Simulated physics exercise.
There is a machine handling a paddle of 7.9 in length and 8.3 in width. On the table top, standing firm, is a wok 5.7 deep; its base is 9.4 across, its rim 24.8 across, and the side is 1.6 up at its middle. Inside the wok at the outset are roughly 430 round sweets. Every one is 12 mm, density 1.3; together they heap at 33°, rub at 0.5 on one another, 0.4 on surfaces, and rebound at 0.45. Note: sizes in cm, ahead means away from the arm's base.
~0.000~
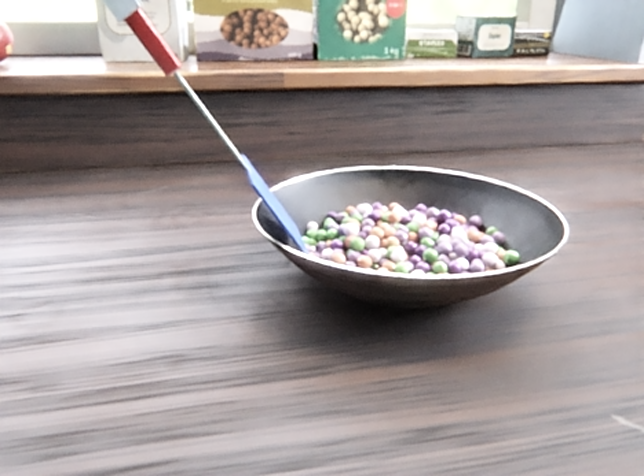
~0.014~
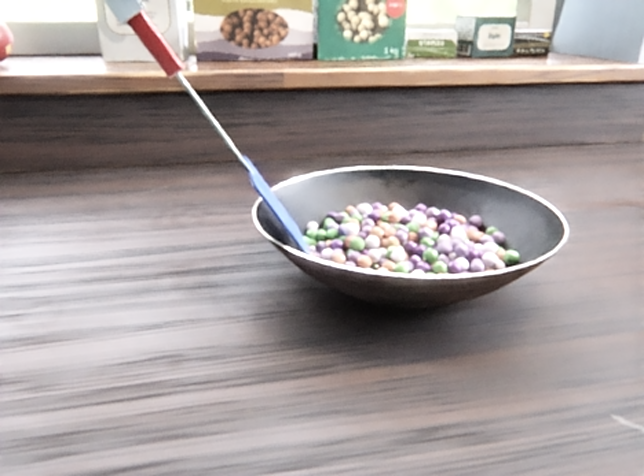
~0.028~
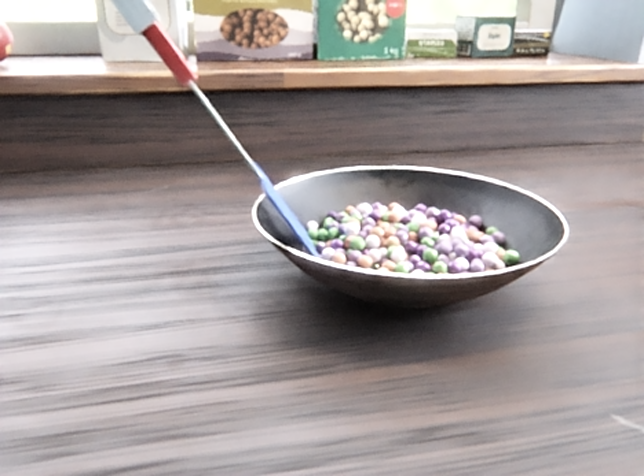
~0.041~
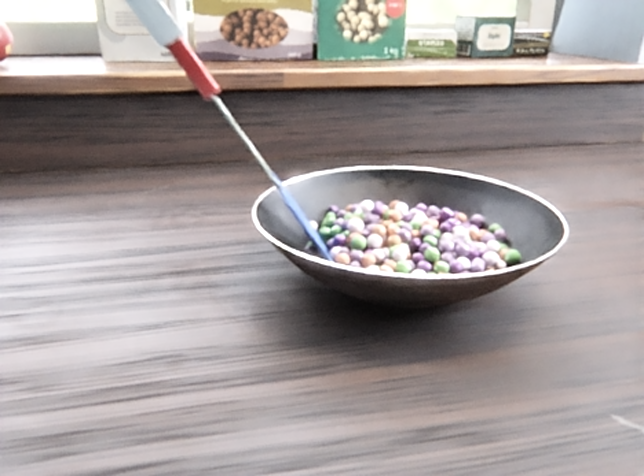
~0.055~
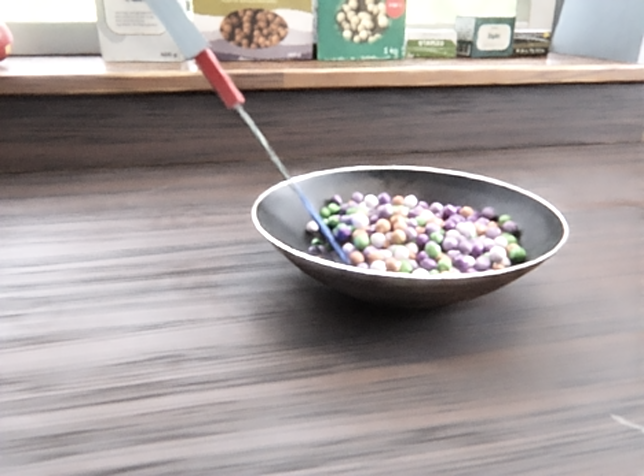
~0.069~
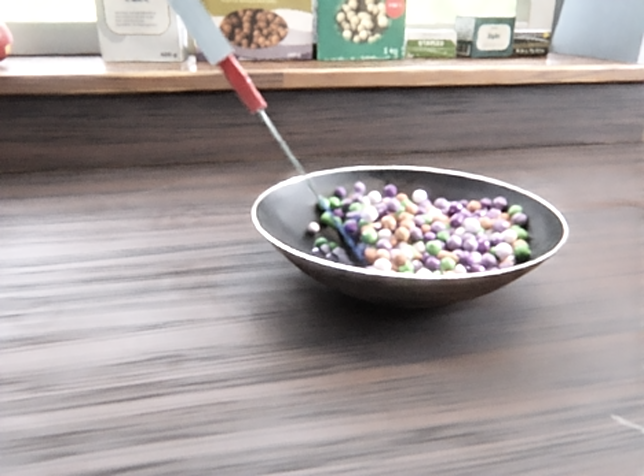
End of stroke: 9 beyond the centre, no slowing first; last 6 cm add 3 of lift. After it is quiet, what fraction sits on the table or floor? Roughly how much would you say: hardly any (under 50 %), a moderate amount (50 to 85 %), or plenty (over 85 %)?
I'd say a moderate amount.
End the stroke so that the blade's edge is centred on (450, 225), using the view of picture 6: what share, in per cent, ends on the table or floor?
Something close to 20 in a hundred.
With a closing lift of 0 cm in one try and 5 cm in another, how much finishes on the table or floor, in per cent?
About 60 and 55 per cent.
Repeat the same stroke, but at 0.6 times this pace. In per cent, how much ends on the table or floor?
I'd put it at about 50 per cent.
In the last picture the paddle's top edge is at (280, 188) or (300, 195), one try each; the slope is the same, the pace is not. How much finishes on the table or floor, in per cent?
Respectively, some 40 and 50 per cent.
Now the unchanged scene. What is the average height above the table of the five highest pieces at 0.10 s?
7 cm.
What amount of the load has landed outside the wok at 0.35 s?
About 15 per cent.
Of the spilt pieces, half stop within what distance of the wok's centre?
Distance, approx.: 44 cm.
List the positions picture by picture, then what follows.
In the first frame, paddle top edge at (247, 168), sloping 57°; upper third of the load around (401, 235), from x 305 to 510, top at y 210; 431 in the wok.
In the second frame, paddle top edge at (249, 170), sloping 57°; upper third of the load around (401, 235), from x 305 to 510, top at y 210.
In the third frame, paddle top edge at (260, 177), sloping 57°; upper third of the load around (401, 236), from x 305 to 510, top at y 210.
In the fourth frame, paddle top edge at (279, 187), sloping 57°; upper third of the load around (403, 235), from x 310 to 510, top at y 205.
In the fifth frame, paddle top edge at (299, 194), sloping 57°; upper third of the load around (410, 231), from x 310 to 515, top at y 200.
In the sixth frame, paddle top edge at (319, 197), sloping 57°; upper third of the load around (425, 226), from x 315 to 520, top at y 190; 431 in the wok.
By 0.10 s, sloping 57°, highest piece 7 above the table; 431 in the wok.
By 0.14 s, sloping 57°, highest piece 9 above the table; 423 in the wok, 8 on the blade or in flight.
By 0.35 s, sloping 57°, highest piece 17 above the table; 182 in the wok, 75 on the table or floor, 174 on the blade or in flight.
By 1.40 s, sloping 57°, highest piece 4 above the table; 249 on the table or floor, 182 in the wok.
Final count, 249 on the table or floor, 182 in the wok. That is 58 % on the table or floor.
